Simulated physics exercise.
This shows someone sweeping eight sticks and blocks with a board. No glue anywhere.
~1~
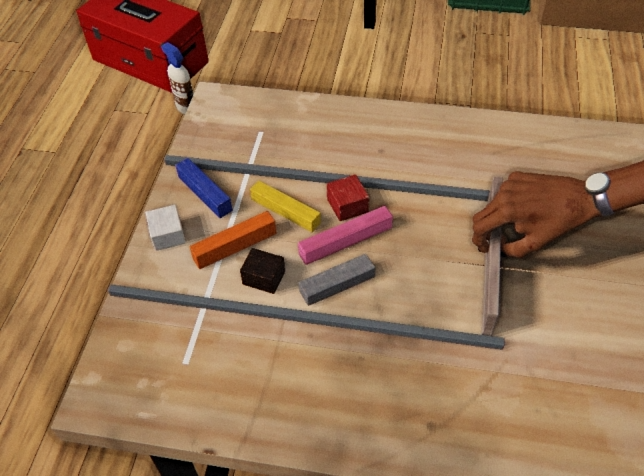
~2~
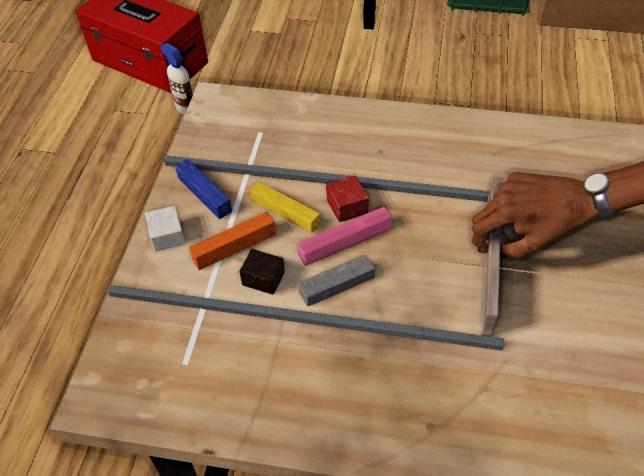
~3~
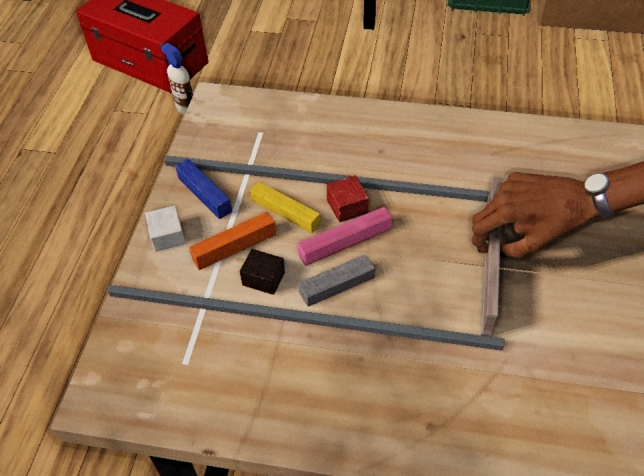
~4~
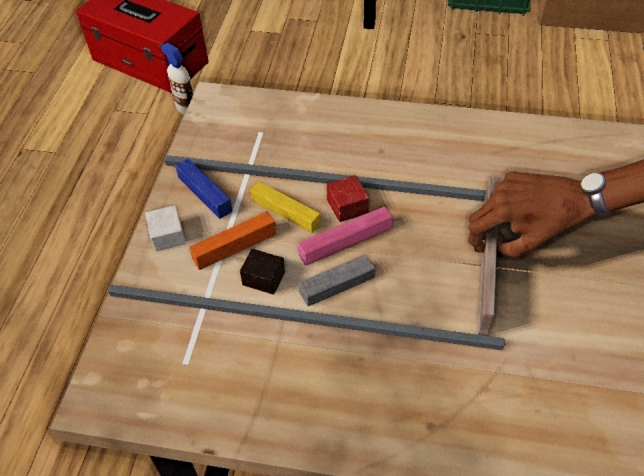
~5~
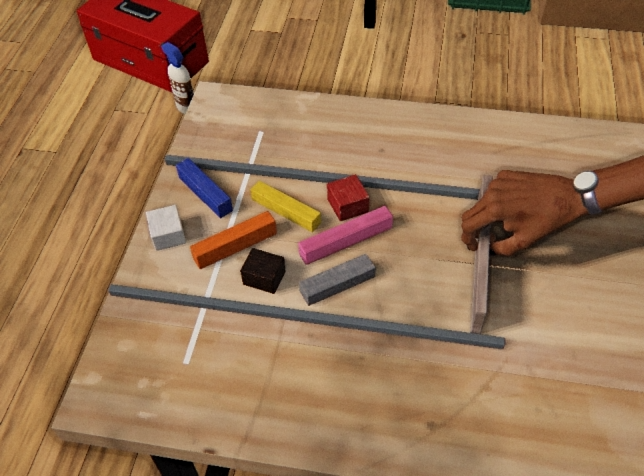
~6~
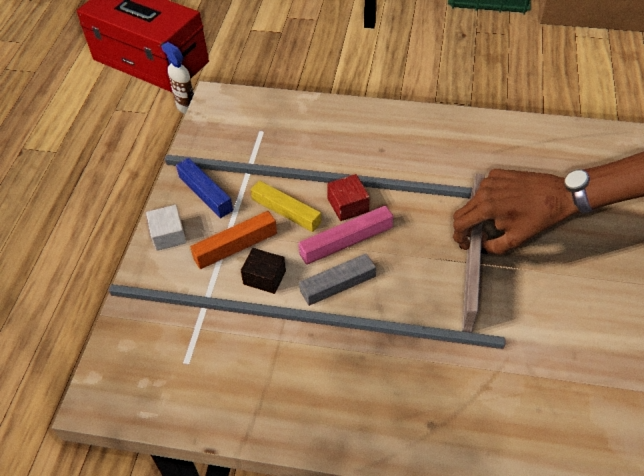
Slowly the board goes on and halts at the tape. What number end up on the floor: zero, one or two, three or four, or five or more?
As it turns out, the number that fall off is zero.
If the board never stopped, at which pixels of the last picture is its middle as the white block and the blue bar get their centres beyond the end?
For the white block at (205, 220), for the blue bar at (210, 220).
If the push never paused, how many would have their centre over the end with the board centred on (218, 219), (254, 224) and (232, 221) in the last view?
It would be 0, 0 and 0.
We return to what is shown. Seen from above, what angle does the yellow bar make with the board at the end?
Near 55 degrees.
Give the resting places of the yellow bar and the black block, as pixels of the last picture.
About (190, 183), and the other about (173, 276).
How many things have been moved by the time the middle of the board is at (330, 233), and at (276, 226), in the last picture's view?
The counts are 5 and 6.
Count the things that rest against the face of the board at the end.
That makes 3.
A little later, none off yet; white block at rest near (166, 228); blue bar at rest near (204, 188); orange bar at rest near (235, 240).
Next, none off yet; white block at rest near (166, 228); blue bar moving near (201, 189); orange bar shifted a little near (211, 235).
When it is over, the number that fall off is zero.
